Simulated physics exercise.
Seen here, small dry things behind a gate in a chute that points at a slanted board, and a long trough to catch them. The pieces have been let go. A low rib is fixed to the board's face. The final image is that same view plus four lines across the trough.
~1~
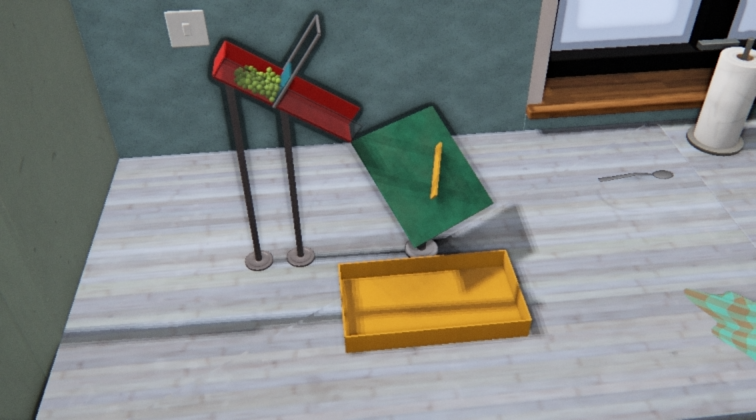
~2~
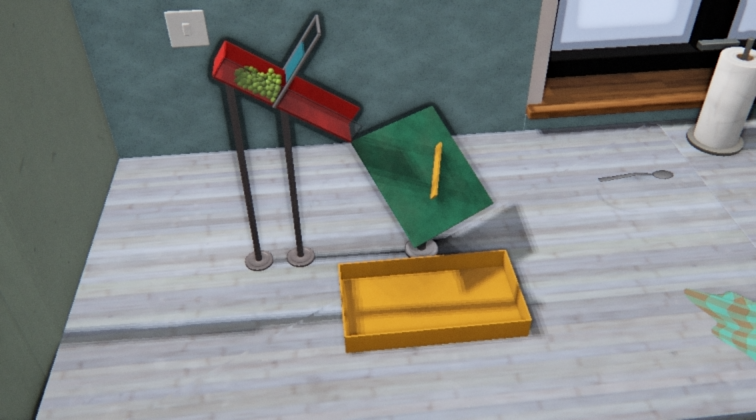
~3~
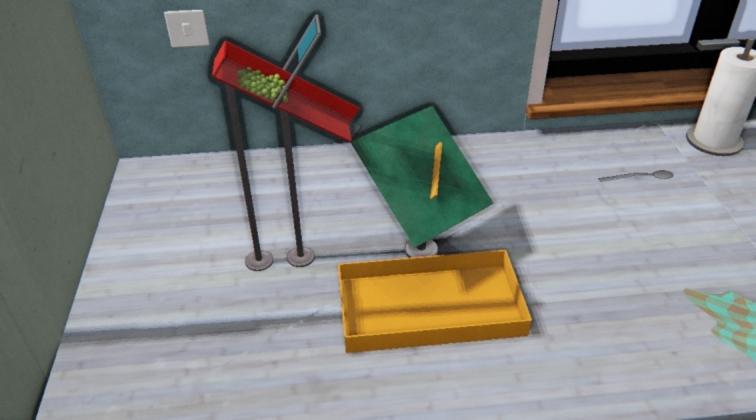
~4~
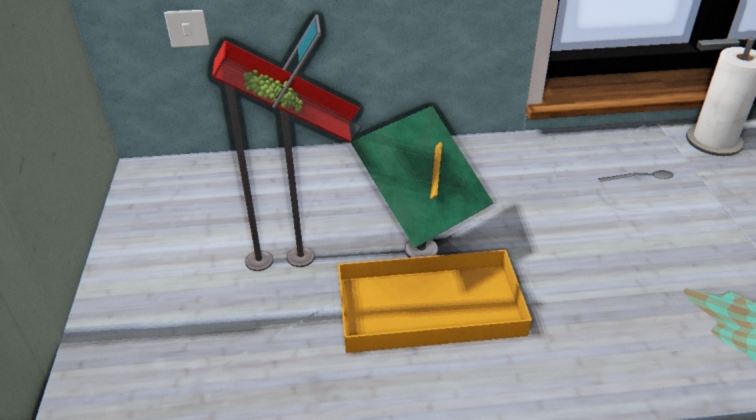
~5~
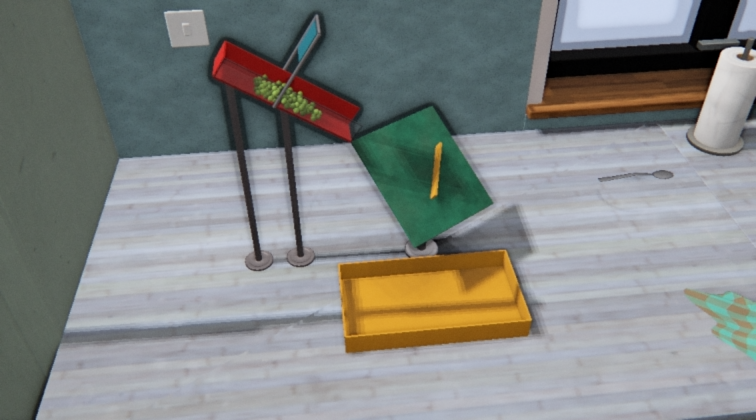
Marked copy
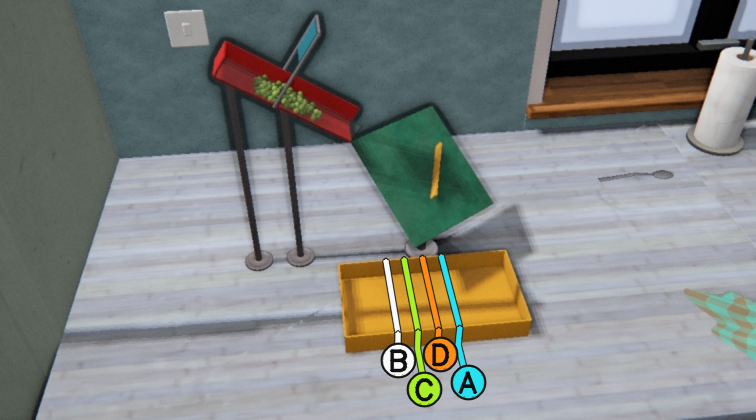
In the video, a gate in a sloping red chute swings around and small green peas behind it slide down to the right, spreading along the chute, above a tilted green board with a yellow rib and an empty yellow-orange trough.
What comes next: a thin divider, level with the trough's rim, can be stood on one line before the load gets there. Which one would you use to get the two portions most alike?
A.
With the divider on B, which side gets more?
Right.
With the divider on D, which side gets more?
Right.
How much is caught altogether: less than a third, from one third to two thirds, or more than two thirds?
More than two thirds.
On the marked copy, line A crosses the front rim at (459, 326); line B crosses the front rim at (397, 332); line C crosses the front rim at (418, 330); line D crosses the front rim at (438, 328).
Choosing A, of what is caught, about half on the left of the divider, about half on the right.
Choosing B, of what is caught, none on the left of the divider, all on the right.
Choosing C, of what is caught, none on the left of the divider, all on the right.
Choosing D, of what is caught, a stray few on the left of the divider, nearly all on the right.
